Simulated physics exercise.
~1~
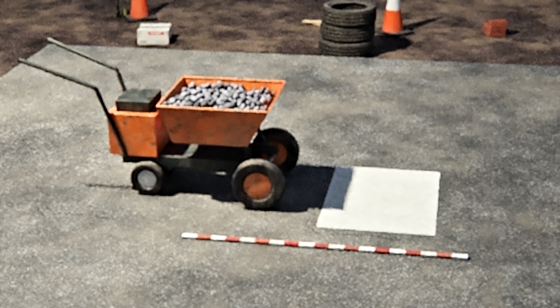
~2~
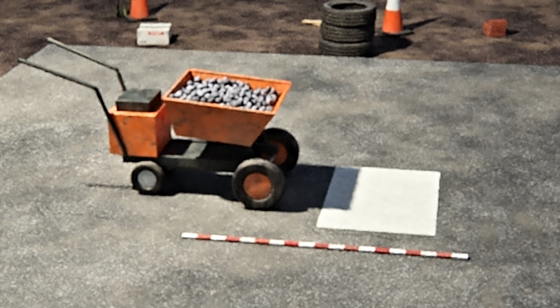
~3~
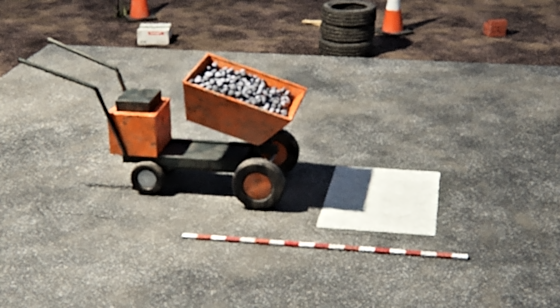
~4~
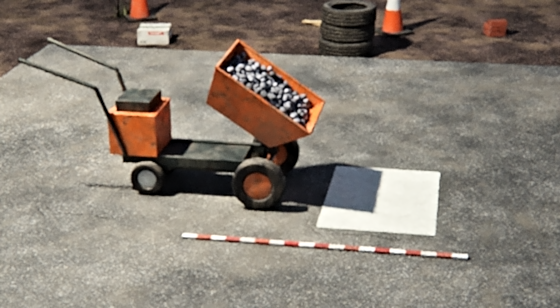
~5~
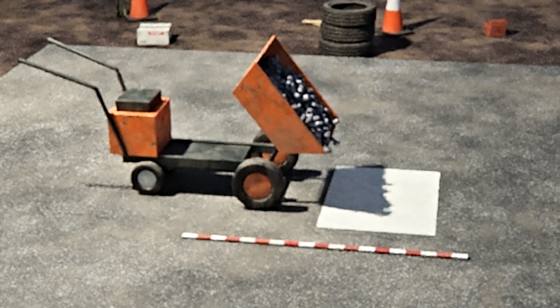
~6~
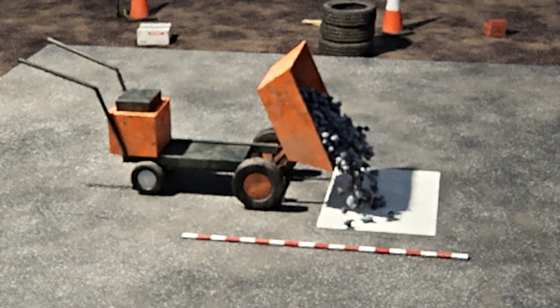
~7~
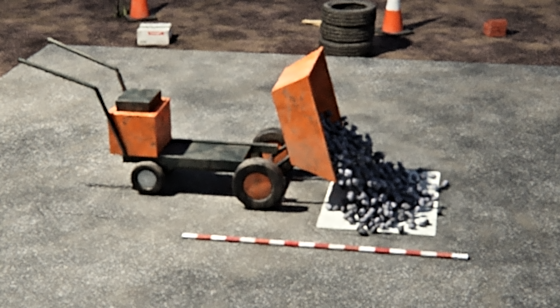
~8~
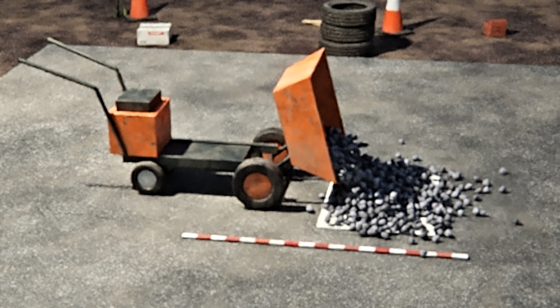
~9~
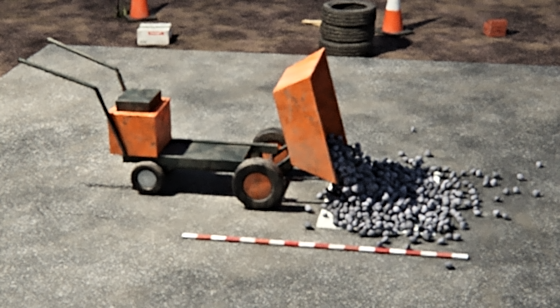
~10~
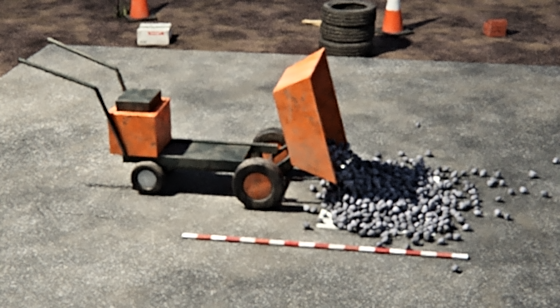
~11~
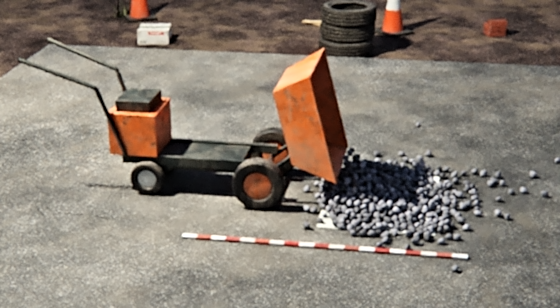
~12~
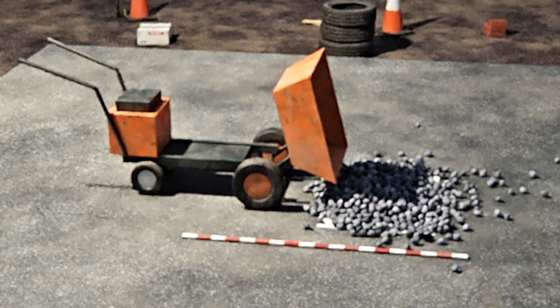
The video shows an orange powered barrow loaded with round grey stones tipping its tray steeply to the right, sending the stones sliding out over a white sheet on the ground, where they spread into a heap covering nearly all of it, some scattered beyond, while the tray stays raised.
